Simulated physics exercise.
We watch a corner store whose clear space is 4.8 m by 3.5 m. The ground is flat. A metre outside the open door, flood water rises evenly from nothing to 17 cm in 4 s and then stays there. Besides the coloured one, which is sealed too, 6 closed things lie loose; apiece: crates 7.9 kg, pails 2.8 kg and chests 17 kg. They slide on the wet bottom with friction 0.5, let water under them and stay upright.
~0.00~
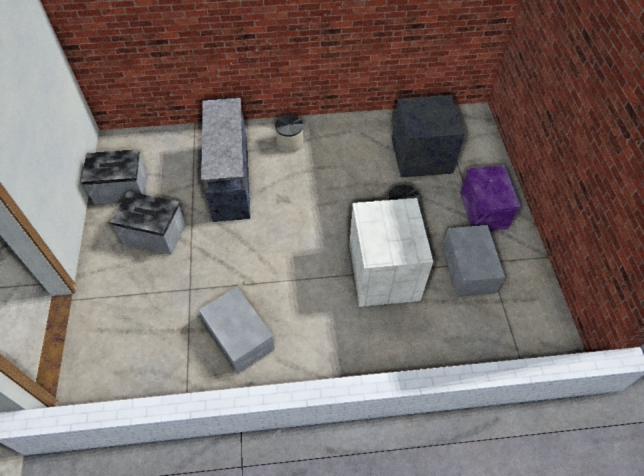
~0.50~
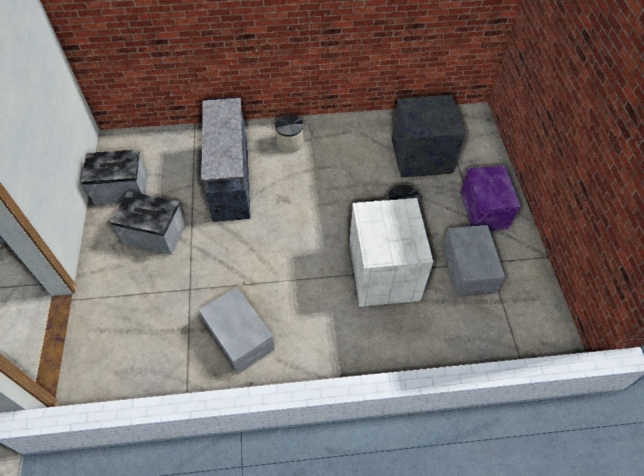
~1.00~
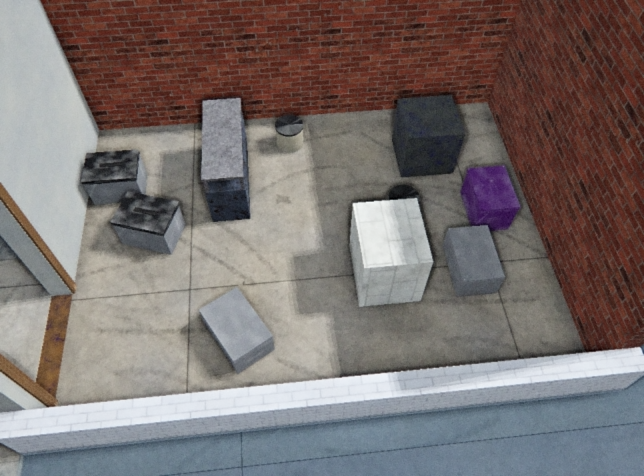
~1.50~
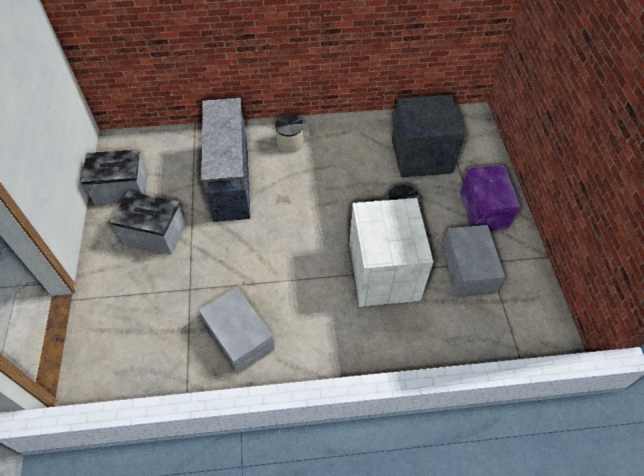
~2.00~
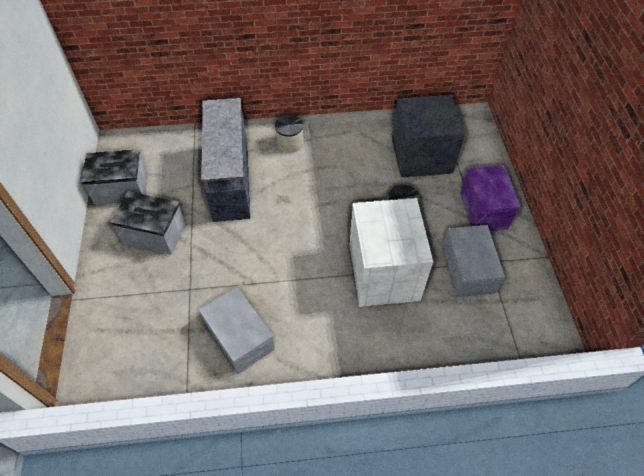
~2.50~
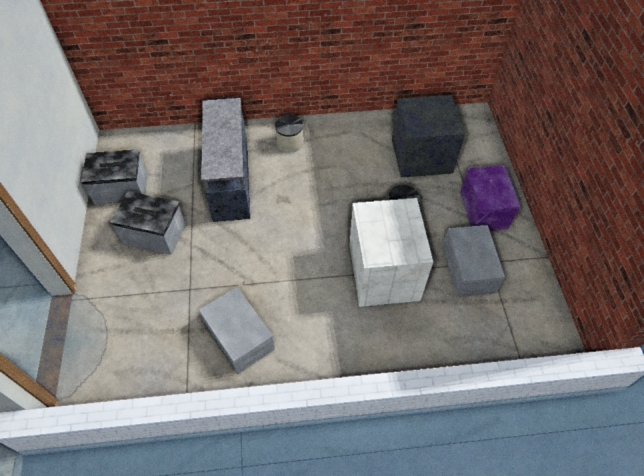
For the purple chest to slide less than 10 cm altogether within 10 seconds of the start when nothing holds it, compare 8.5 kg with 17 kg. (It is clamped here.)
For it, only the higher weight holds it.
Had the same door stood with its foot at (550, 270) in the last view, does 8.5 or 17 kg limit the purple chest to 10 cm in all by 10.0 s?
Then only the larger load is enough.
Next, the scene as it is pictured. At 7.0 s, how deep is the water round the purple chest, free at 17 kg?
Roughly 1 cm.
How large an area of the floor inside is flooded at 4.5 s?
Some 4.0 m2.
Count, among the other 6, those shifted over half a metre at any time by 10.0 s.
I count 1.
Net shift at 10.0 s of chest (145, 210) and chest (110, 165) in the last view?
In turn: 0 cm, 0 cm.
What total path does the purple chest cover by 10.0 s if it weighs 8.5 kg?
About 30 cm.
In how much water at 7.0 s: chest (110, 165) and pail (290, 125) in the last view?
Roughly 1 and 0 cm.
After 3.5 s the purple chest would be 0 cm from its start with 8.5 kg and 0 cm from its start with 17 kg; 0 cm of water round it then.
After 4.5 s the purple chest would be 0 cm from its start with 8.5 kg and 0 cm from its start with 17 kg; 0 cm of water round it then.
After 7.0 s the purple chest would be 0 cm from its start with 8.5 kg and 0 cm from its start with 17 kg; 1 cm of water round it then.
After 10.0 s the purple chest would be 29 cm from its start with 8.5 kg and 0 cm from its start with 17 kg; 5 cm of water round it then.
